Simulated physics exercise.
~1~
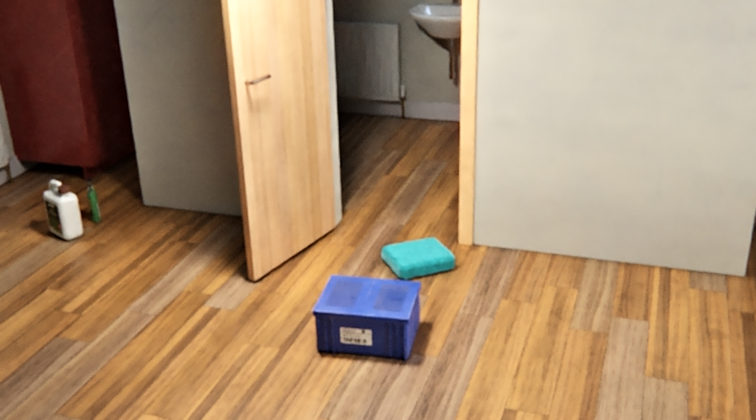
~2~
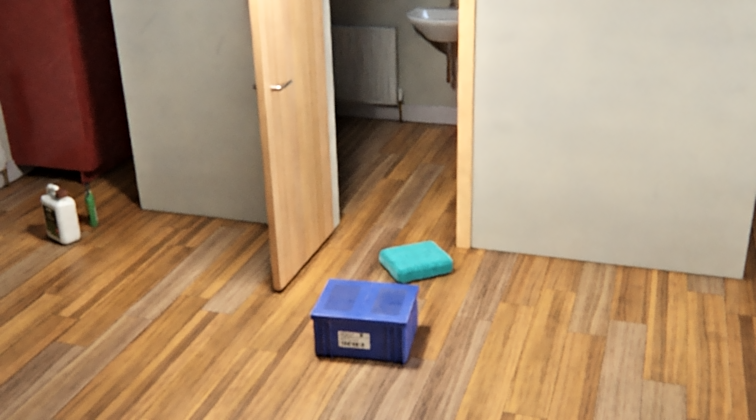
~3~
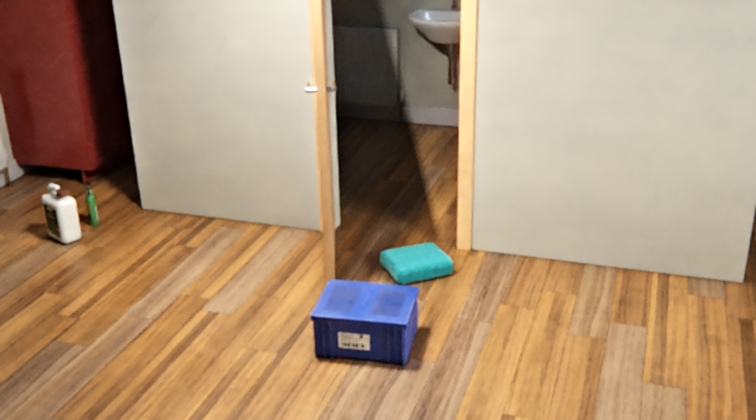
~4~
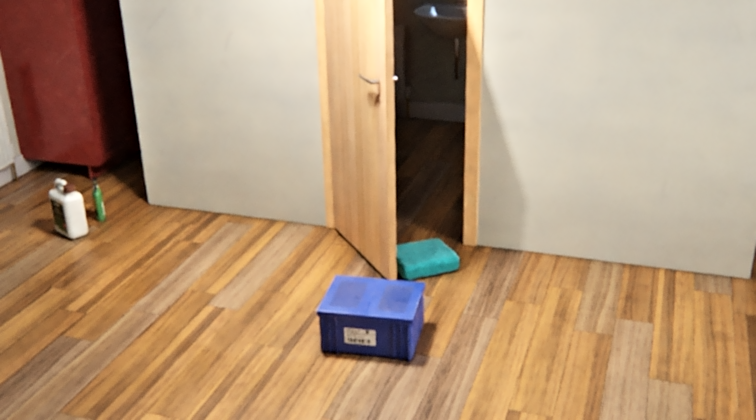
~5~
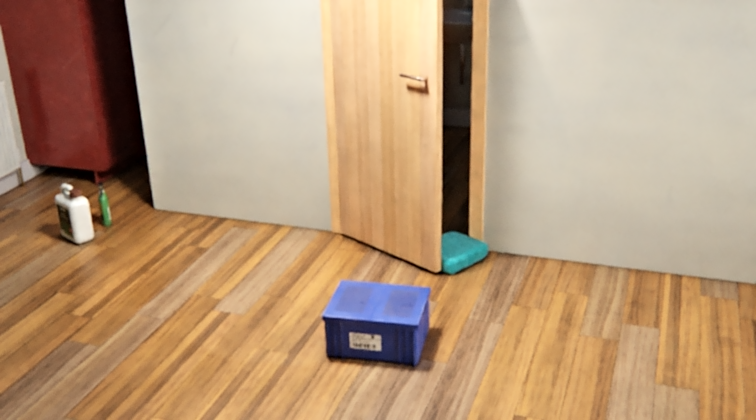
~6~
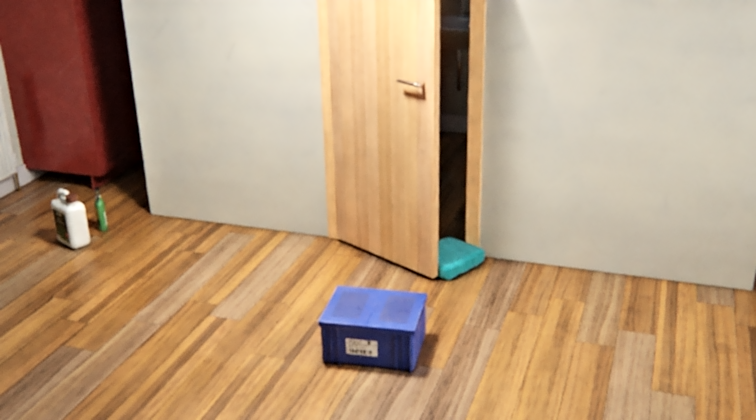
A pale wooden door with a metal handle stands wide open in a grey wall, seen from slightly above by a gently swaying camera in a room with a wood-plank floor. A turquoise cushion lies by the doorway, a blue tote sits in front of it, and a white bottle and a green one stand at left near a red cabinet. The door swings towards its frame, hiding the sink beyond, and meets the cushion. It pushes the cushion a little to the right, then stops partly open against it, while the tote stays put.
